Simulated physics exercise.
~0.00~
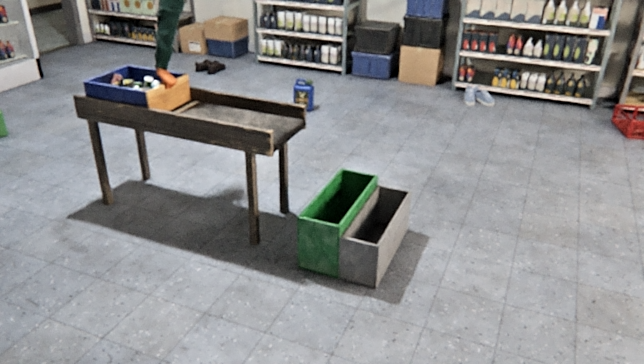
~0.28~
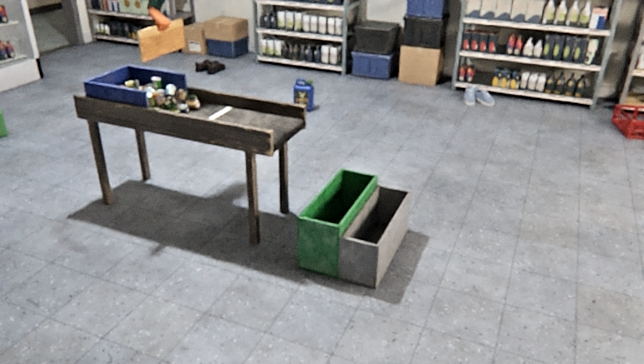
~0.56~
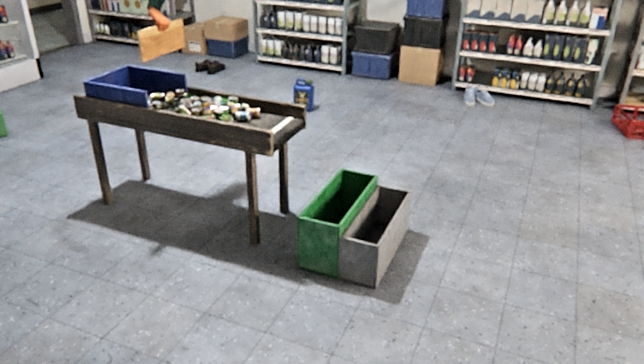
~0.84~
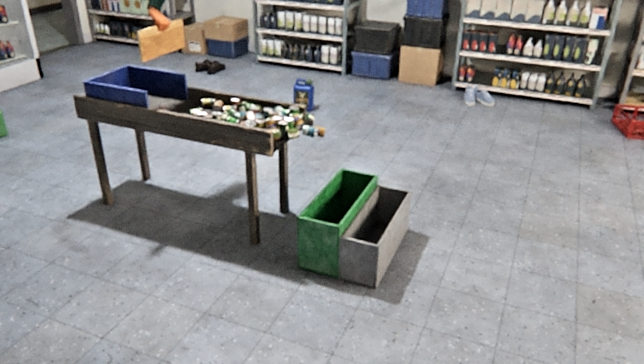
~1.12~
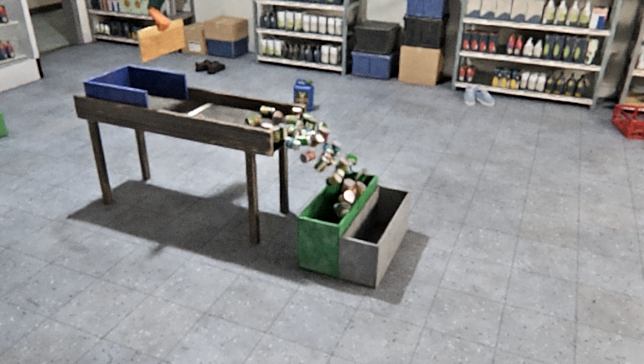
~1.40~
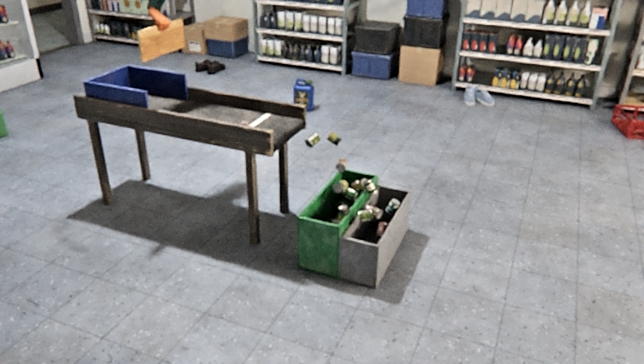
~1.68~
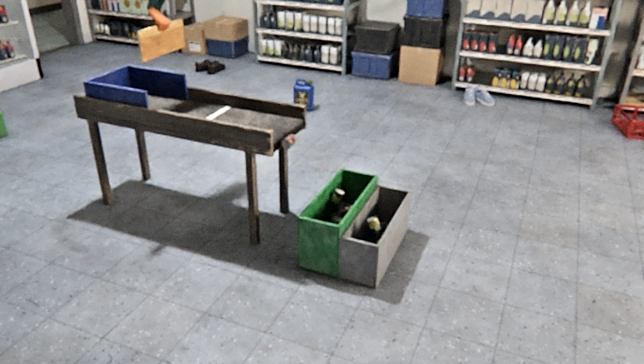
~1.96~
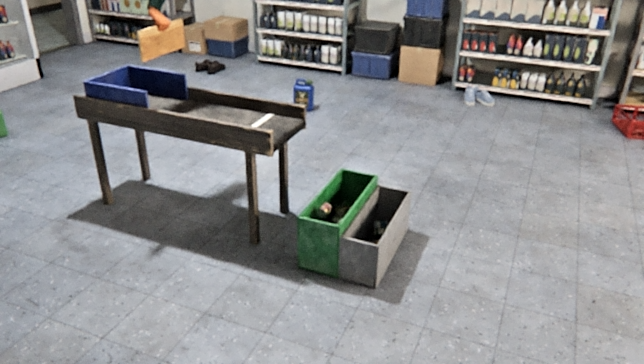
In a storeroom, small tins ride a belt rightward and drop mostly into a green bin.
